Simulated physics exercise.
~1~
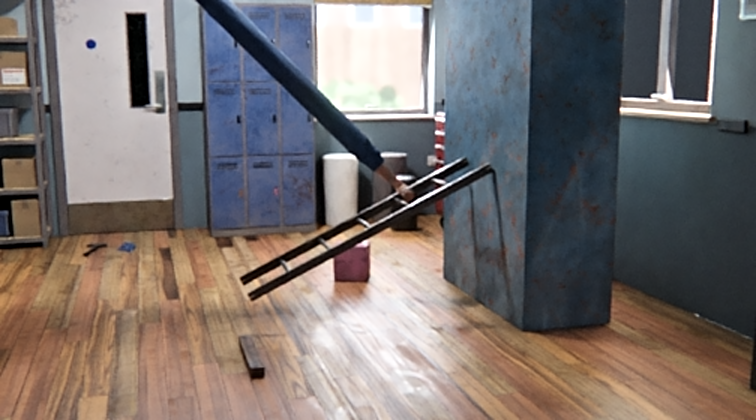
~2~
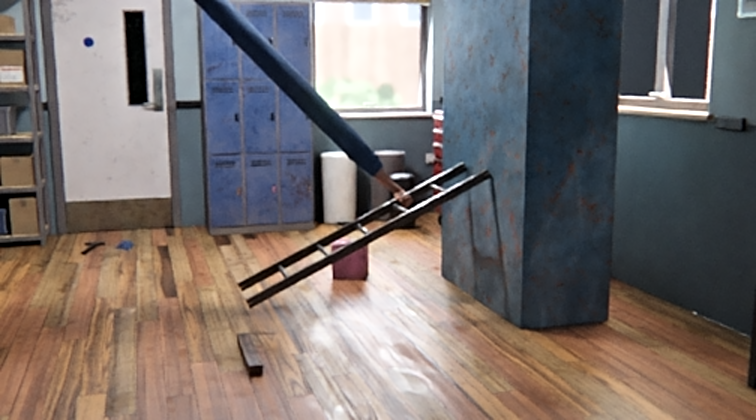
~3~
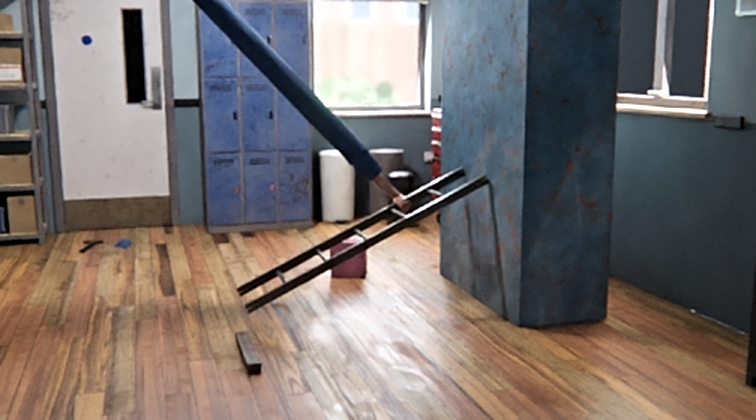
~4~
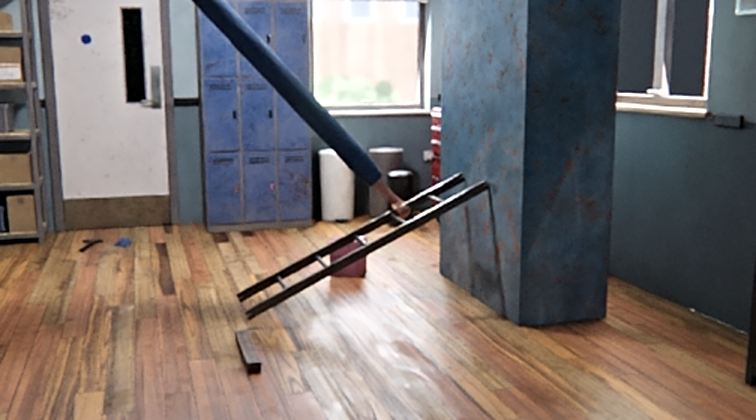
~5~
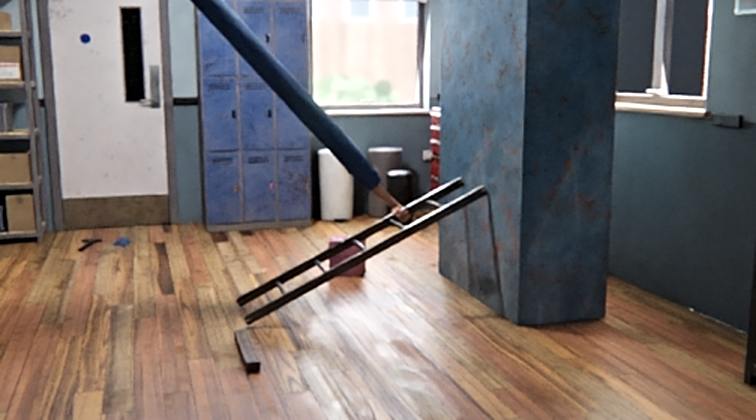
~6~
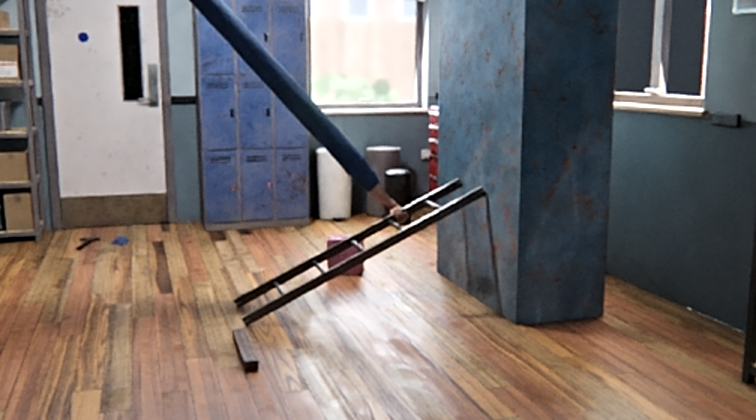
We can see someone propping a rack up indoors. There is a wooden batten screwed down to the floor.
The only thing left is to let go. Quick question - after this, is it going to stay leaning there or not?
It drops.
Then, 0.24 s later than the last frame, black rack tilted by 9° near (353, 267).
Then, 0.34 s later than the last frame, black rack tilted by 21° near (349, 294).
When it is over, the black rack slips down, near (347, 302); the rest as before.
